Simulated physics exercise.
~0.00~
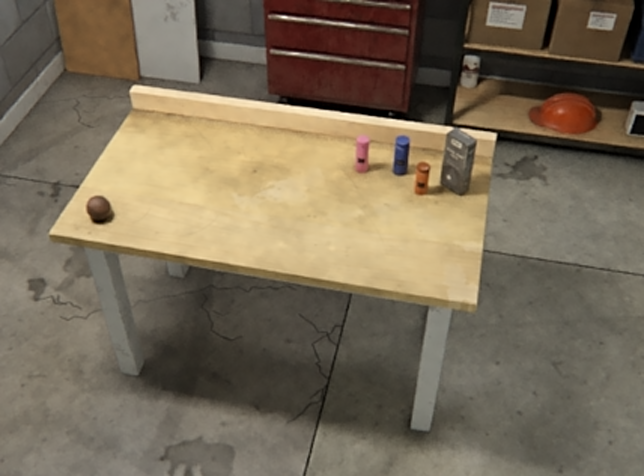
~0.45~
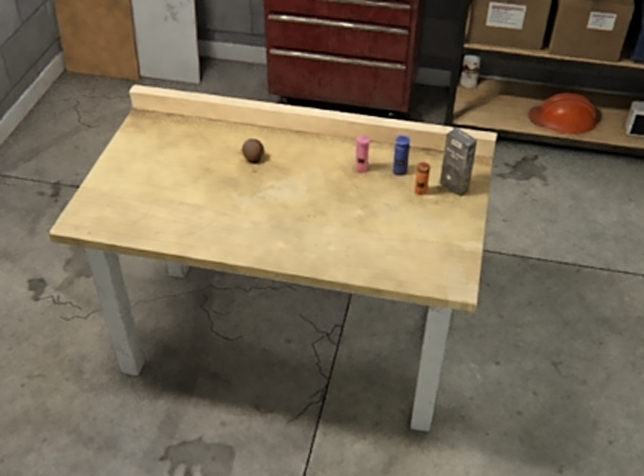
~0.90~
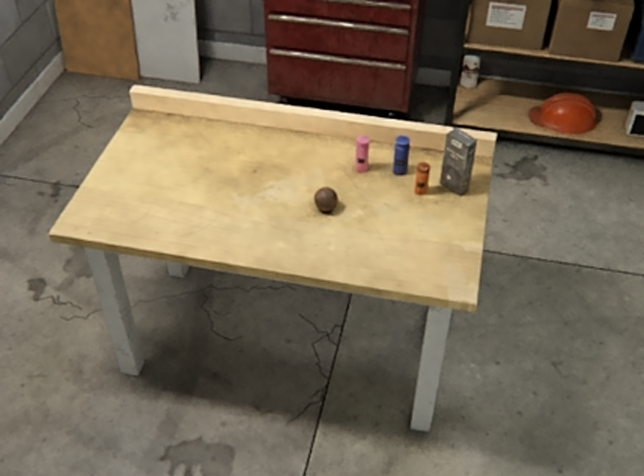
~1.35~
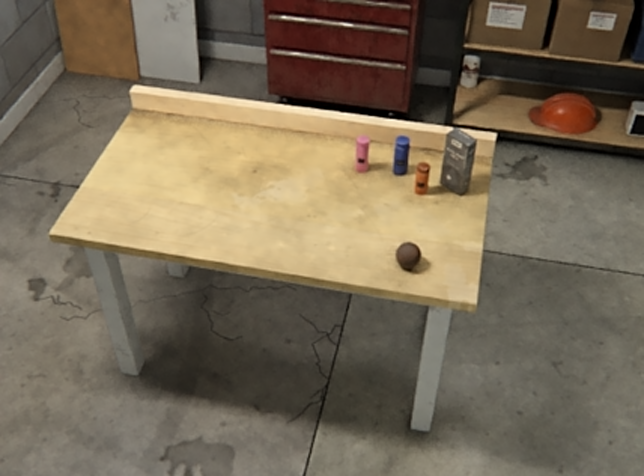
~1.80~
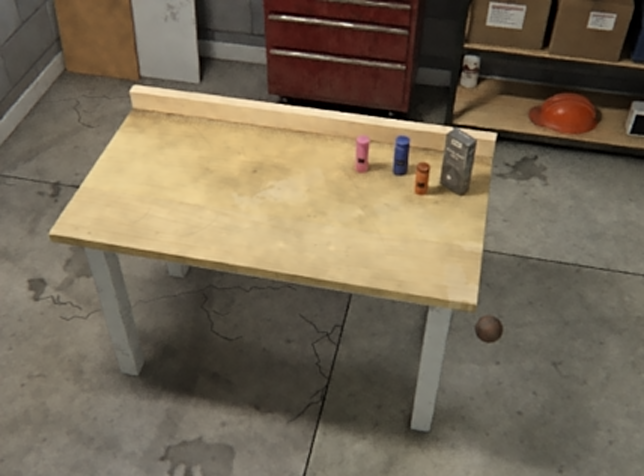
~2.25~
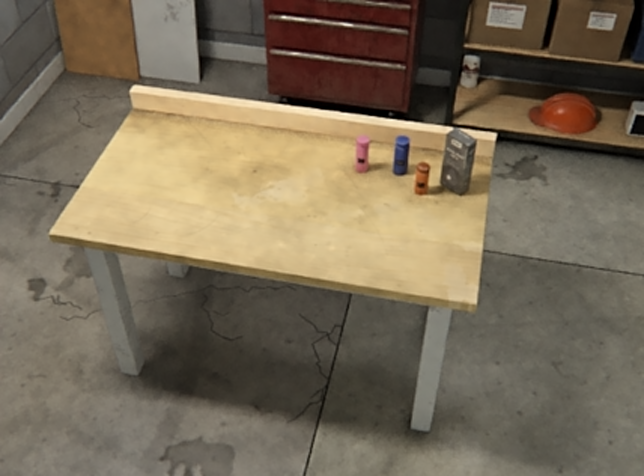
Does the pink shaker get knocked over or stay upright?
The pink shaker stays upright. The ball passes in front of it without touching it.
A brown ball rolled across the wooden table toward the rail at the back, rebounded toward the near right corner, and went off the right side and out of sight, leaving the pink, blue and orange shakers and the grey packet standing untouched.
